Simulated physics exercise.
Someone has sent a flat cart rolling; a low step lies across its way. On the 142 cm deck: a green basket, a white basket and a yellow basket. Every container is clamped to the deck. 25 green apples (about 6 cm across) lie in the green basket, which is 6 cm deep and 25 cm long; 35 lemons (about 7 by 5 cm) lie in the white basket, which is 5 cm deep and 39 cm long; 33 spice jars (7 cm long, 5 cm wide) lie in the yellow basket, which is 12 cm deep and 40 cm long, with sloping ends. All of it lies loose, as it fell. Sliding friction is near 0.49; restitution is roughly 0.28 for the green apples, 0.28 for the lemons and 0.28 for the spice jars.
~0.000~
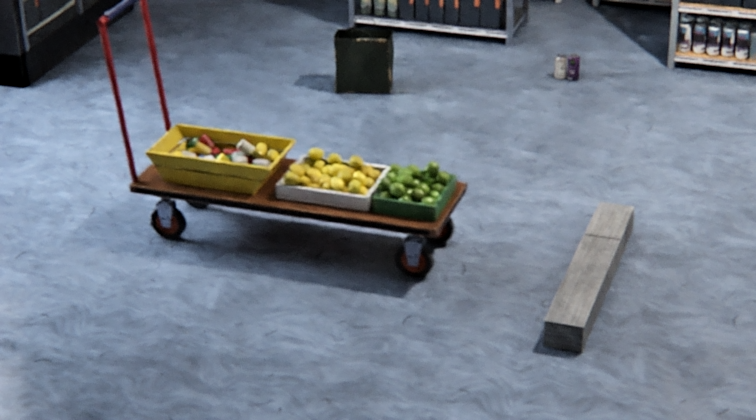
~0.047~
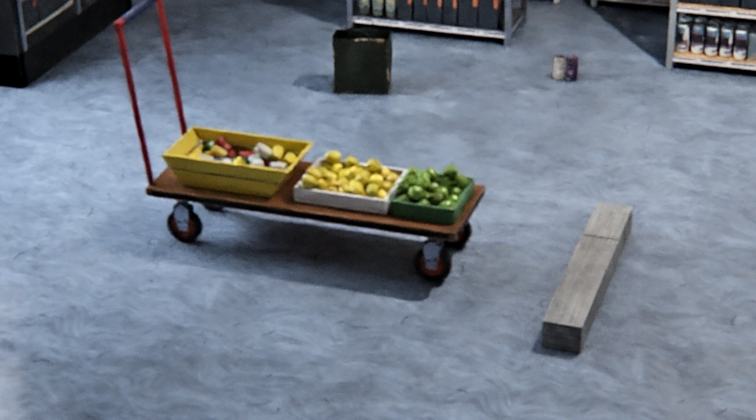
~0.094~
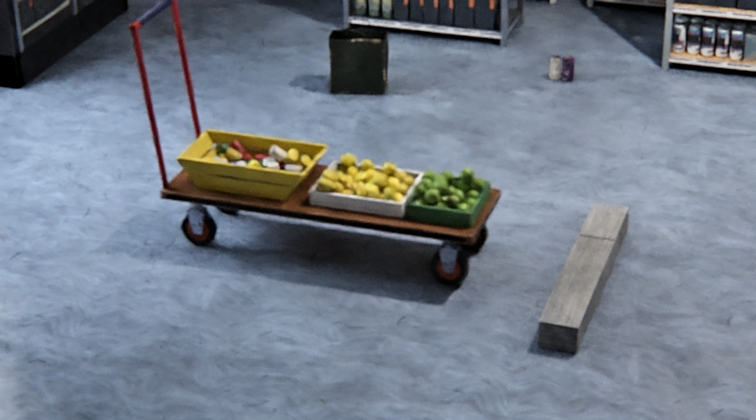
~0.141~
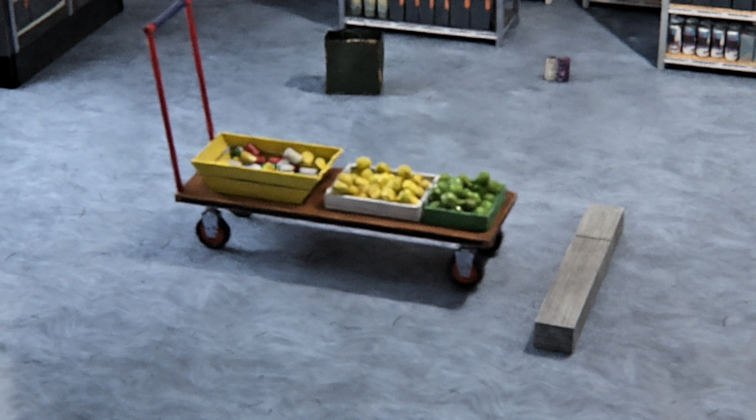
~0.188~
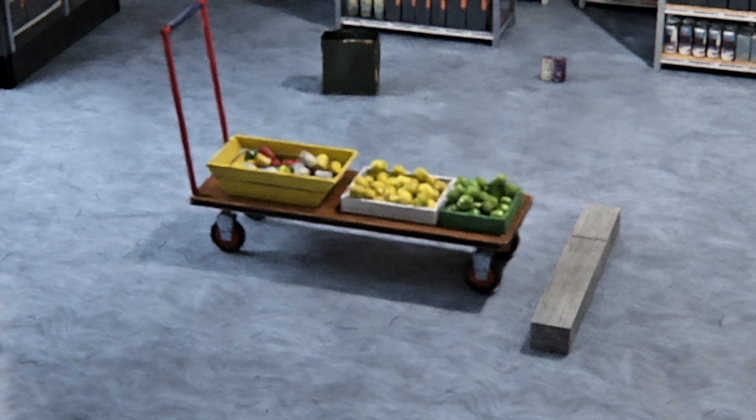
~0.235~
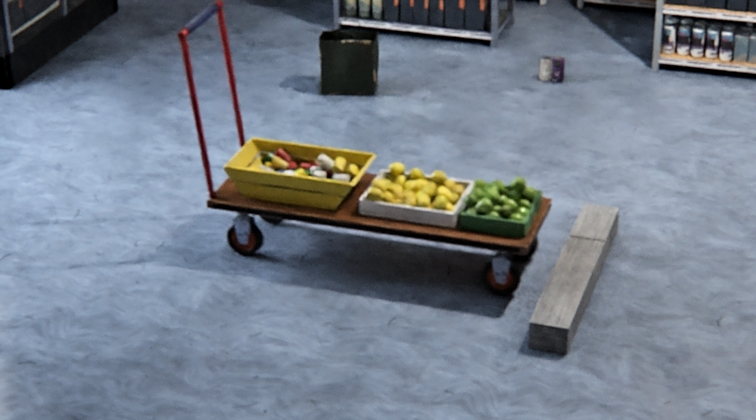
A shop or storeroom with a mottled blue-grey floor is seen from above and to one side, with shelving along the back. A flat brown cart with a red handle carries a yellow basket of mixed small items, a white basket of yellow fruit and a green basket of green apples, left of a low grey step. The cart rolls steadily rightward towards the step, its load keeping its place, as the camera pans very slightly.
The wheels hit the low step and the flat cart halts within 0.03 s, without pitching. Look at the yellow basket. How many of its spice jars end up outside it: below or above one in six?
It sheds fewer than one in six of them.
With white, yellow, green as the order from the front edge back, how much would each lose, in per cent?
Then green basket 20, white basket 20, yellow basket 0 per cent.
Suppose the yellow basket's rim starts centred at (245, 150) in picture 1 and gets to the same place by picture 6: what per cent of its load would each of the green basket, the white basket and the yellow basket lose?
Then green basket 20, white basket 10, yellow basket 0 per cent.
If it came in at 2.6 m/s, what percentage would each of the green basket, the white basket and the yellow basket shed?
Then green basket 50, white basket 30, yellow basket 10 per cent.
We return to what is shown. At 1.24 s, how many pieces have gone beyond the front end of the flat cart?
About 10.
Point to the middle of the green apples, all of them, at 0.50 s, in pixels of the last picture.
Near (553, 212).
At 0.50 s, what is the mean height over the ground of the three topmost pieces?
Some 44 cm up.
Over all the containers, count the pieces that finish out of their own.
Roughly 16 in all.
After 0.28 s, impact.
After 0.38 s, green basket 23 in, 2 out, white basket 33 in, 2 out and yellow basket 33 in, 0 out.
After 0.50 s, green basket 21 in, 4 out, white basket 29 in, 6 out and yellow basket 33 in, 0 out.
After 0.74 s, green basket 17 in, 8 out, white basket 28 in, 7 out and yellow basket 32 in, 1 out.
Outcome (at 1.24 s), green basket 17 in, 8 out, white basket 27 in, 8 out and yellow basket 32 in, 1 out. Asked share, 1 of 33, 3 per cent.
